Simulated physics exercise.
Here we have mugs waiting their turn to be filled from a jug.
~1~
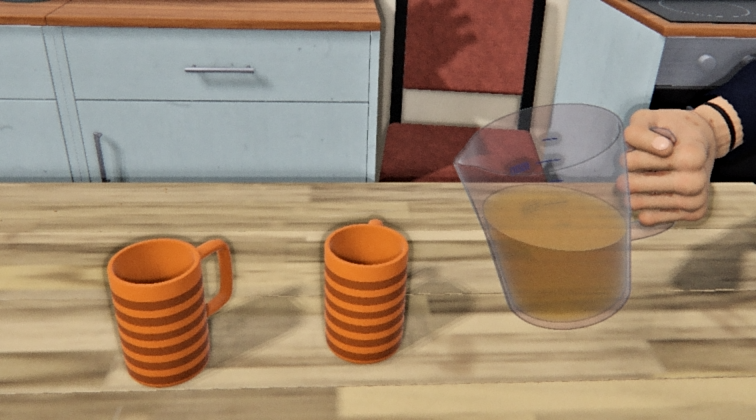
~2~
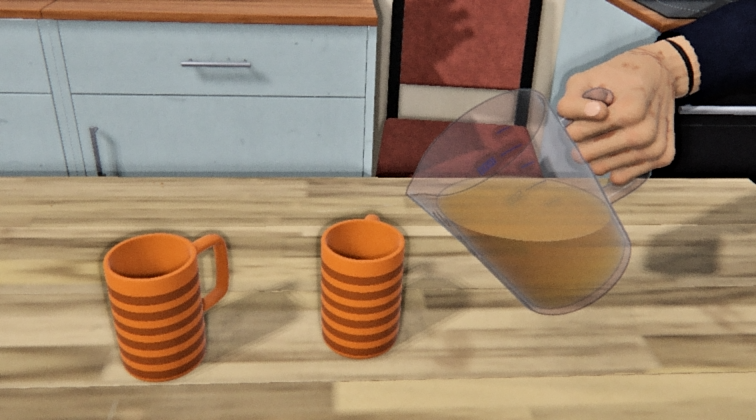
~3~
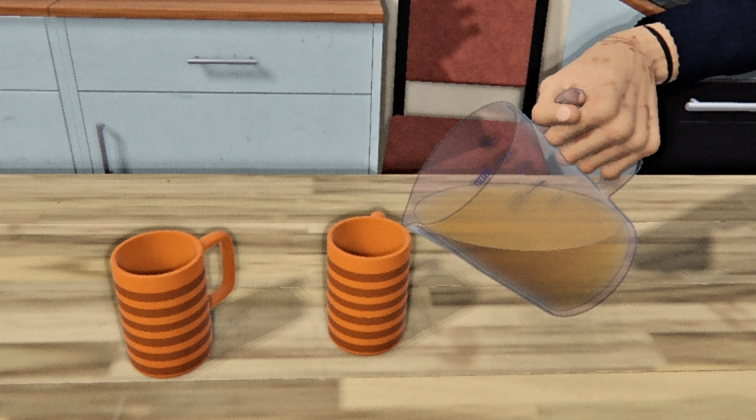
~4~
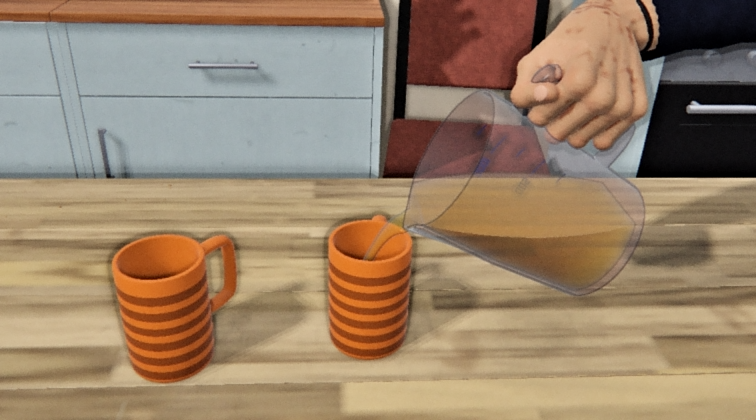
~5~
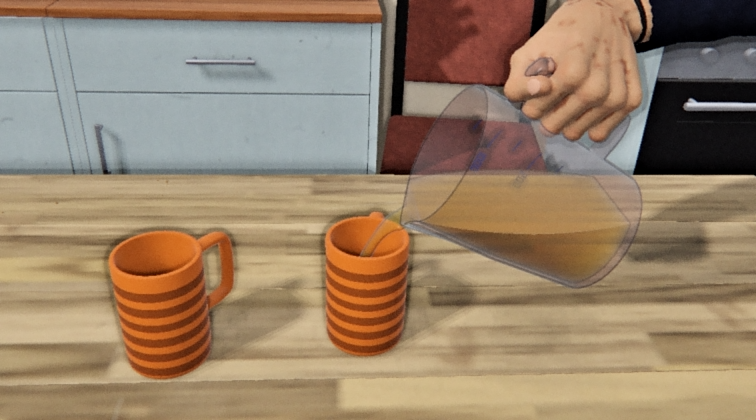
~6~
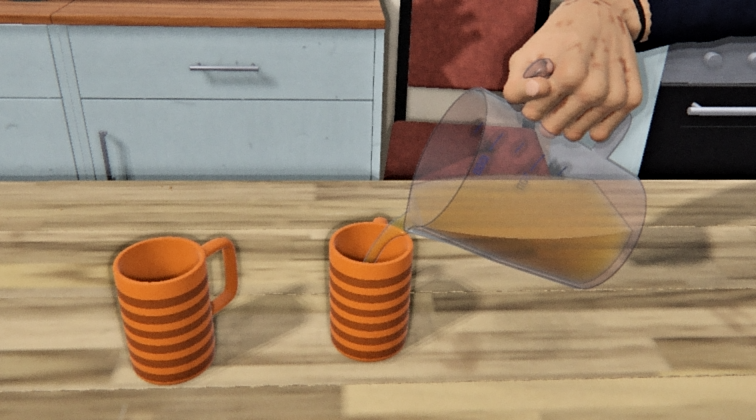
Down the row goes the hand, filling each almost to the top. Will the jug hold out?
Yes.
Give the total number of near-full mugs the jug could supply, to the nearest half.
Near 2.5, I'd say.
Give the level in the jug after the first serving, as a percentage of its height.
About 30 per cent.
Soon after, the first is about two thirds full.
Later, the first is done and the jug has about two thirds of its load.
In the end, both are full and about a quarter of the apple juice is over.
